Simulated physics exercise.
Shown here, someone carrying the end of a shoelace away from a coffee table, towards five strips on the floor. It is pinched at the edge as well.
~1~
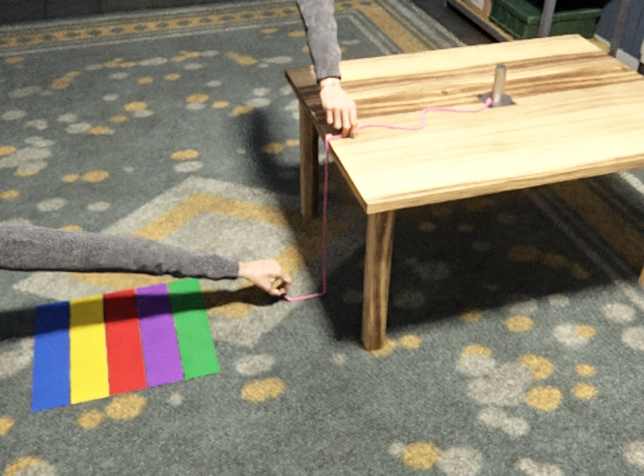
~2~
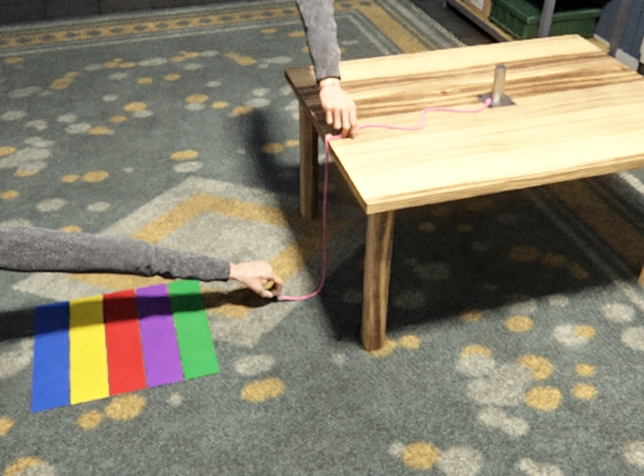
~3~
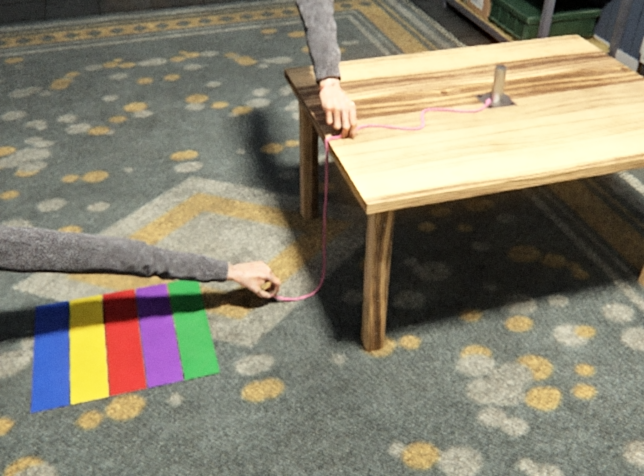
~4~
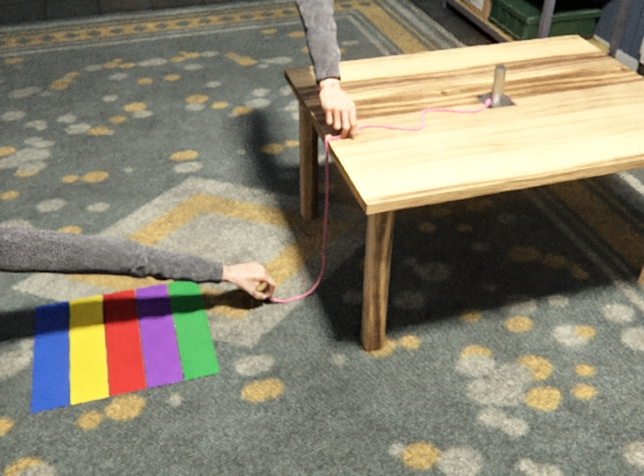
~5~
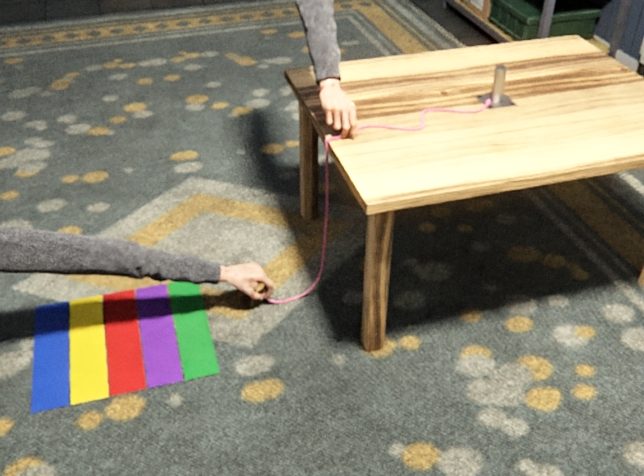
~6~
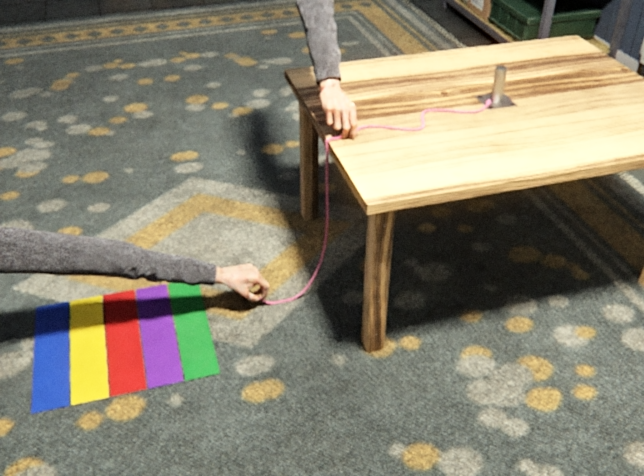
A hand low over the carpet drew the end of a pink shoelace slightly left, toward five coloured strips, while another hand pinched the lace at the edge of a wooden coffee table.
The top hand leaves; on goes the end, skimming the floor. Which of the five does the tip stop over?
The end stops over the red strip.
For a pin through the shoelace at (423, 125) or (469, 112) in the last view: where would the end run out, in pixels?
In that order: (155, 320) and (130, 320).
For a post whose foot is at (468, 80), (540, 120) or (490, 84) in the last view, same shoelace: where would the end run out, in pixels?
About (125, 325), (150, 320) and (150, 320).
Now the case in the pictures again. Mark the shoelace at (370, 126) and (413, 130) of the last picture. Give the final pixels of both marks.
They go to (341, 134) and to (379, 126).
Soon after, end near (192, 311); over green.
Then, end near (148, 319); over purple.
At full stretch, end near (122, 324); over red. It gets as far as the red strip.
